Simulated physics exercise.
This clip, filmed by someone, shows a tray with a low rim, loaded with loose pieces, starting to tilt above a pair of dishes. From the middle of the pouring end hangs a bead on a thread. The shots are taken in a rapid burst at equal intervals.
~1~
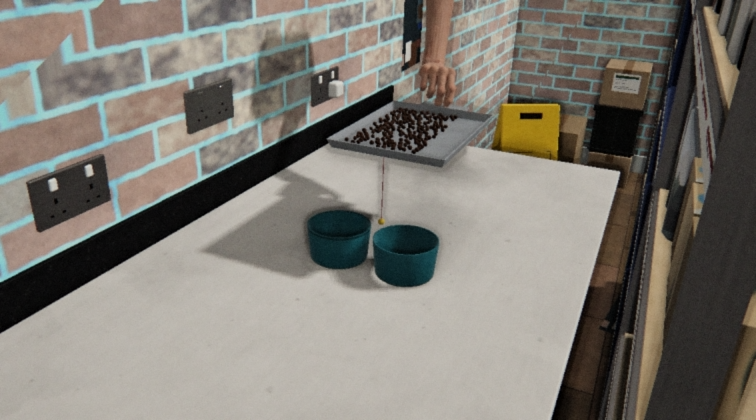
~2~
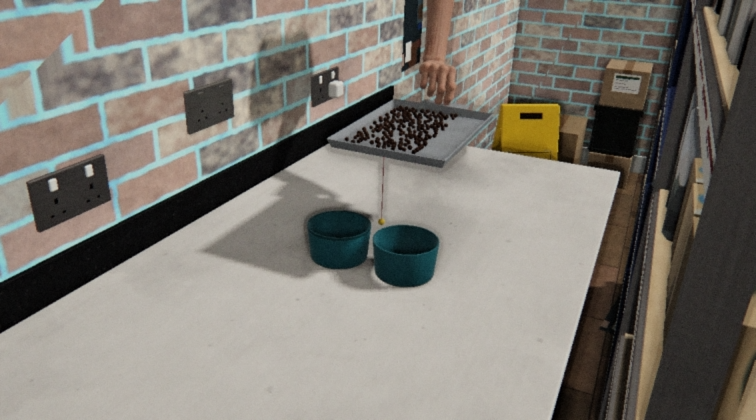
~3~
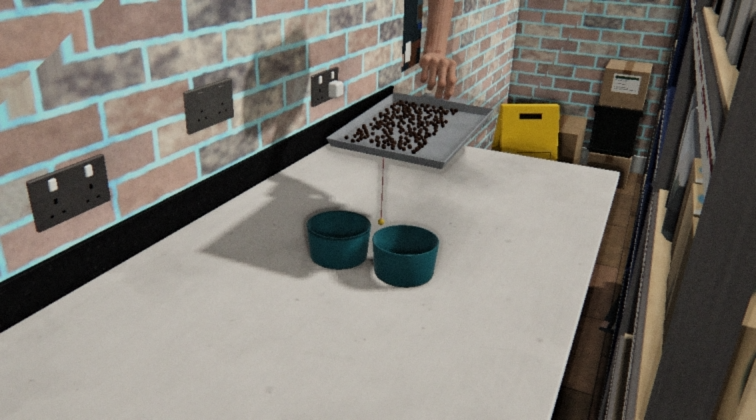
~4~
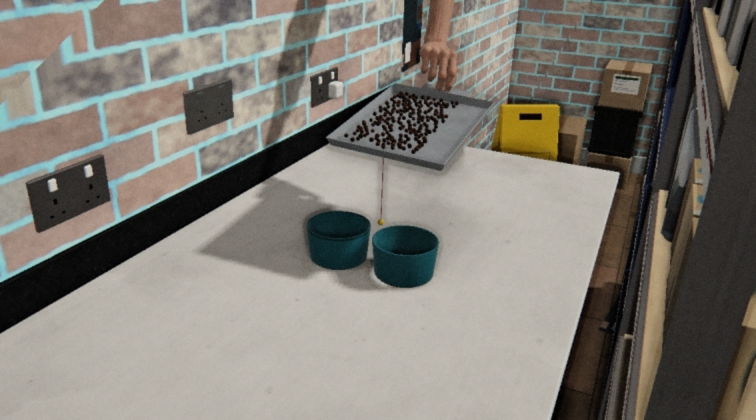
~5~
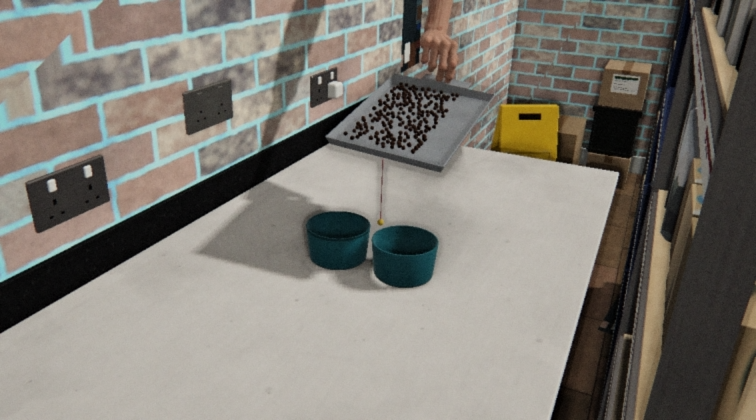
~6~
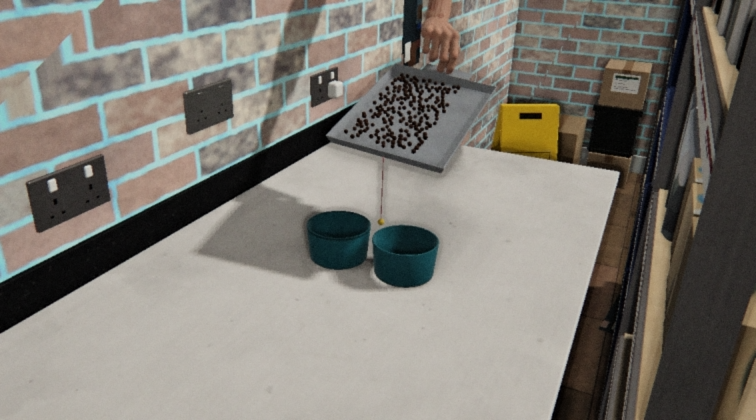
At the start, a hand holds a gray tray of small dark brown berries nearly level above two teal dishes on a pale counter, with a bead hanging on a thread from its near edge. The hand then gradually raises the far side, tilting the tray clearly toward its lower right corner.
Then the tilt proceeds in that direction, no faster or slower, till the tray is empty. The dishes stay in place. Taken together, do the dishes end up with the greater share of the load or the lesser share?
The dishes are left with the main part.
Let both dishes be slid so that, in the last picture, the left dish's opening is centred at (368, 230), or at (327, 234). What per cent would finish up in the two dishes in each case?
Close to 80 in a hundred, then close to 60 in a hundred.
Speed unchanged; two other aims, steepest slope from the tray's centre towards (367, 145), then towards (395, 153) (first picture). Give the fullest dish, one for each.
Leftward dish for the first, Rightward dish for the second.
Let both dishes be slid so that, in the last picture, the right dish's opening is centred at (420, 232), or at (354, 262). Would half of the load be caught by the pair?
So that's a lesser portion the first time round, a lesser portion the second.
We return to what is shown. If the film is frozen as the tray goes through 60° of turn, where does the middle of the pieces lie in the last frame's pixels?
Near the pixel (421, 172).
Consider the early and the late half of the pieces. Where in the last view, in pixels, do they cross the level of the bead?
Roughly (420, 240) first, then roughly (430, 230).
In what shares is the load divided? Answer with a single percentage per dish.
Looks like close to 0 % lands in the left dish and close to 60 % in the right one.
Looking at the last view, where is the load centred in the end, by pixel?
I'd mark it at roughly (411, 275).
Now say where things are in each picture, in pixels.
The first picture shows corners of the pouring end at (332, 138) and (443, 158), level; middle of the load at (404, 127), allspice berries; left dish at (324, 250); right dish at (392, 267); bead on its thread at (381, 222).
The second picture shows corners of the pouring end at (332, 138) and (443, 159), level; middle of the load at (404, 126).
The third picture shows corners of the pouring end at (331, 137) and (442, 160), tipped barely, lowest at the right corner; middle of the load at (404, 123).
The fourth picture shows corners of the pouring end at (331, 137) and (442, 162), tipped a little, lowest at the right corner; middle of the load at (404, 118).
The fifth picture shows corners of the pouring end at (330, 136) and (441, 164), tipped a little, lowest at the right corner; middle of the load at (404, 113).
The sixth picture shows corners of the pouring end at (331, 134) and (442, 165), tipped clearly, lowest at the right corner; middle of the load at (404, 108); left dish at (324, 250); right dish at (392, 268).
Soon after the last picture, tray tipped steeply; about two thirds on the tray; a small part in the right dish; a small part outside both; a small part in the air.
A little later, tray tipped right over; a stray few on the tray; about two thirds in the right dish; about a third outside both; a small part in the air.
Later still, tray tipped past a quarter turn; about two thirds in the right dish; about a third outside both.
At rest, tray tipped past a quarter turn; about two thirds in the right dish; none in the left dish; about a third outside both.
